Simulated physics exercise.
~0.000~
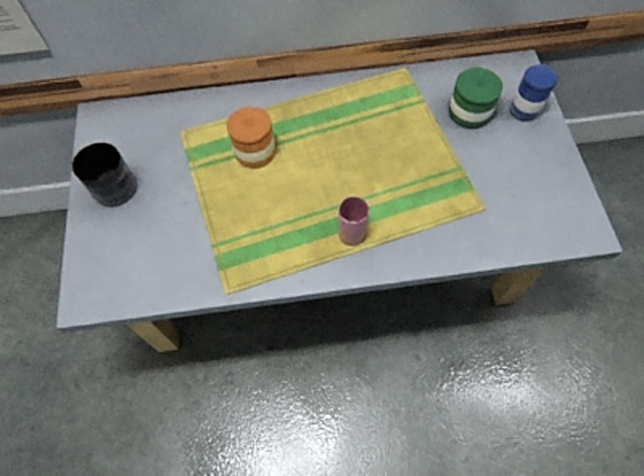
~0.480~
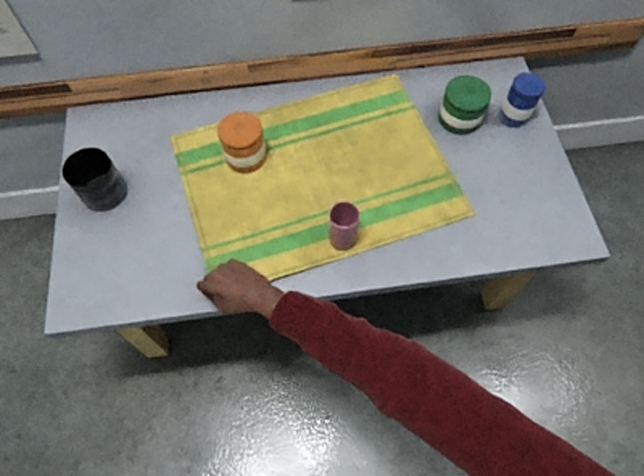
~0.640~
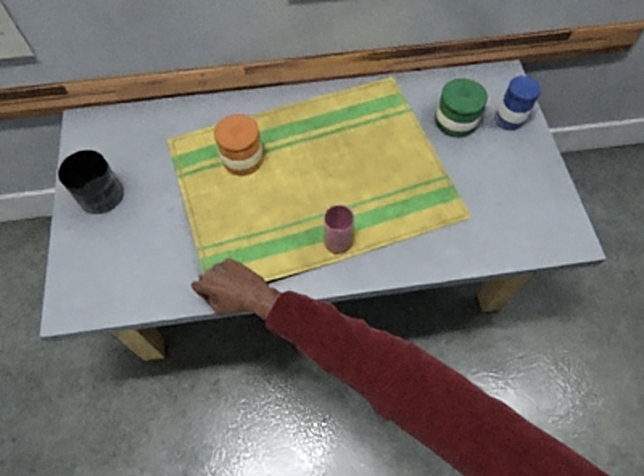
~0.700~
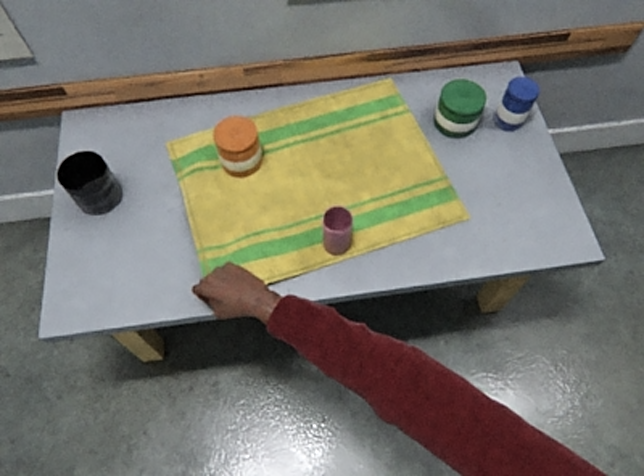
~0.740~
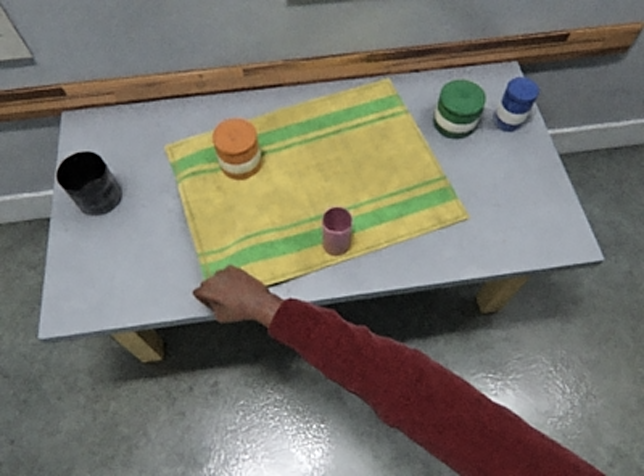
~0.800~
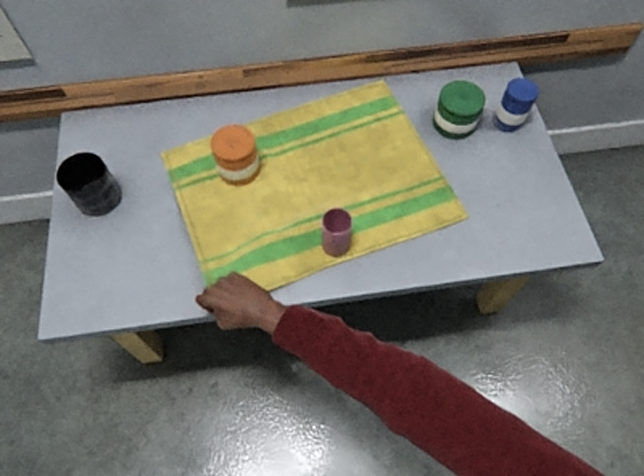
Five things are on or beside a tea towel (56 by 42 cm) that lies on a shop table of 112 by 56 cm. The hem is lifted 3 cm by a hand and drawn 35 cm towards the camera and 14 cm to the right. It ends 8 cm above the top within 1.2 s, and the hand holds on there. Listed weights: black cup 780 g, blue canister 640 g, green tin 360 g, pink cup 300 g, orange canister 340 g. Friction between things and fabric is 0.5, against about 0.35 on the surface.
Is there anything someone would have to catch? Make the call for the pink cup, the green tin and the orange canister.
At the end, pink cup: Gone; green tin: Still there; orange canister: Gone.
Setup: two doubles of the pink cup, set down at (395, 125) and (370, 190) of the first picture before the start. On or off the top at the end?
Result, in order: On top at the end; off the top at the end.
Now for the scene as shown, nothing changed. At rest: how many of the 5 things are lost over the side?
All told, 2.
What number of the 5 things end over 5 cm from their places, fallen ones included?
Count recorded: 2.
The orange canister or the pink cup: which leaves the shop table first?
The pink one leads the way.
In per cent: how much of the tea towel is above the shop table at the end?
About 30 per cent.
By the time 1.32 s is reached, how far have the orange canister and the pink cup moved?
For the orange canister, 25 centimetres, and for the pink cup, 10 centimetres.
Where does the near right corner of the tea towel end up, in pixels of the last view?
That corner ends up near pixel (478, 285) in the last view.
At 1.1 s, 95 % of the tea towel is still over the top; orange canister 12 cm off its start, pink cup 5 cm off its start.
At 1.3 s, 80 % of the tea towel is still over the top; orange canister 25 cm off its start, pink cup 12 cm off its start.
At 1.6 s, 50 % of the tea towel is still over the top; orange canister 38 cm off its start at (212, 307), pink cup over the edge.
At 1.8 s, 35 % of the tea towel is still over the top; orange canister over the edge, pink cup over the edge.
At 3.4 s, 30 % of the tea towel is still over the top; orange canister over the edge, pink cup over the edge, green tin 0 cm off its start at (463, 97).
